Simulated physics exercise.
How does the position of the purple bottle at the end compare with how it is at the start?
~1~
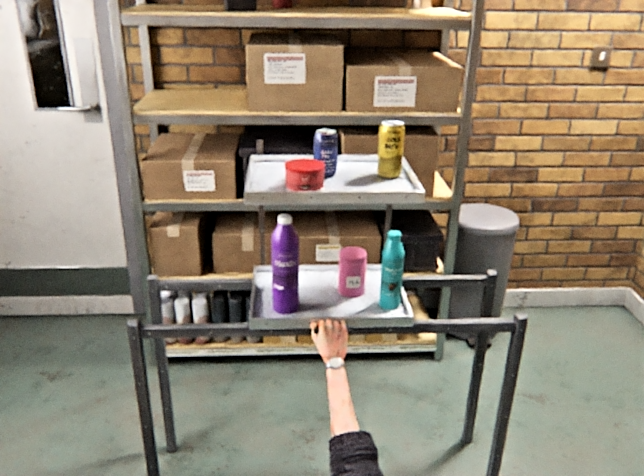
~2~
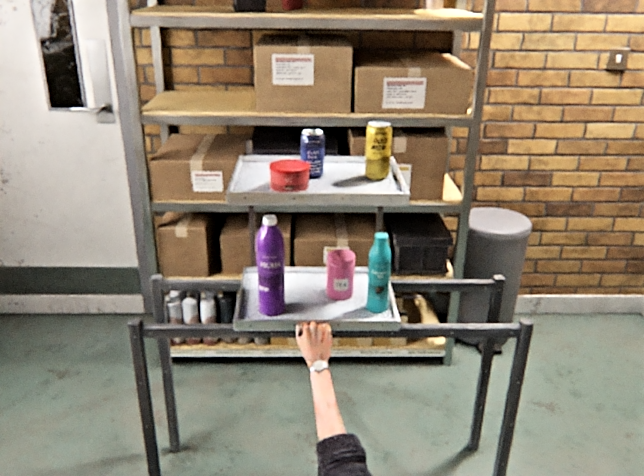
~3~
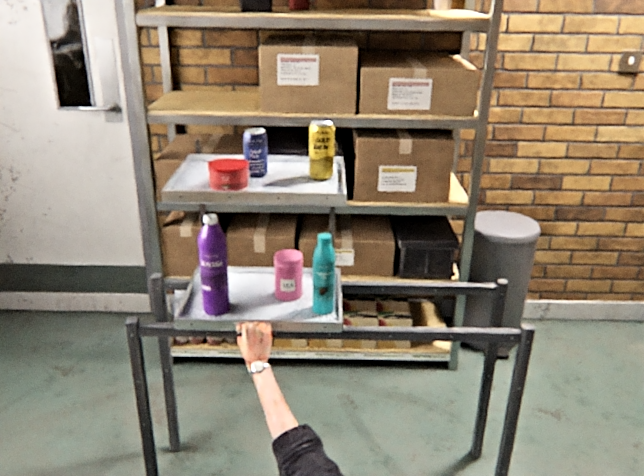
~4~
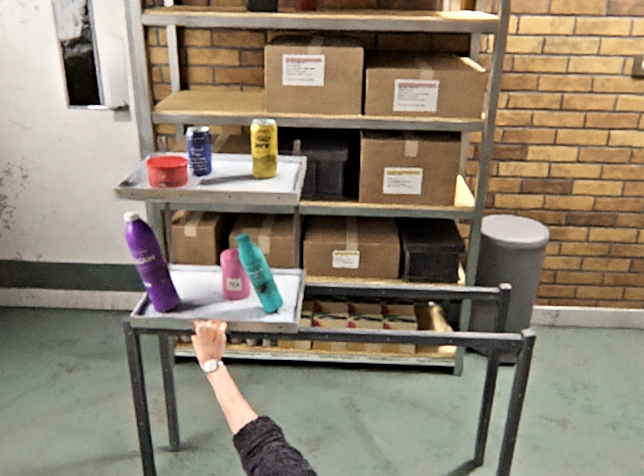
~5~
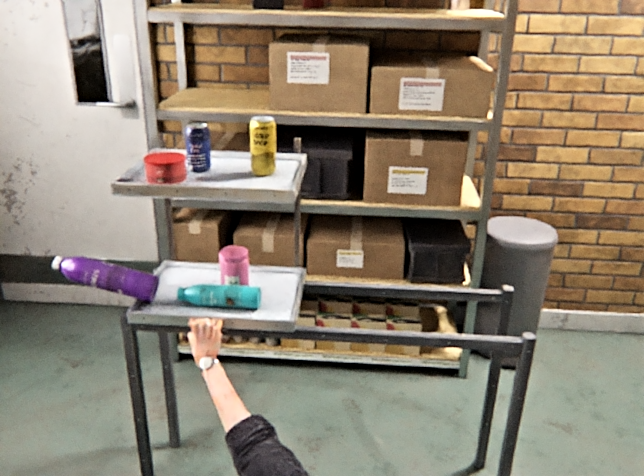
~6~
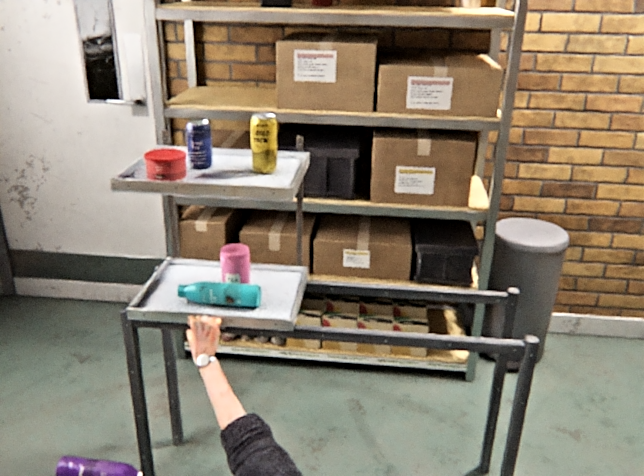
The purple bottle stands upright on the lower tray at the start, but at the end it lies on its side, off the tray.
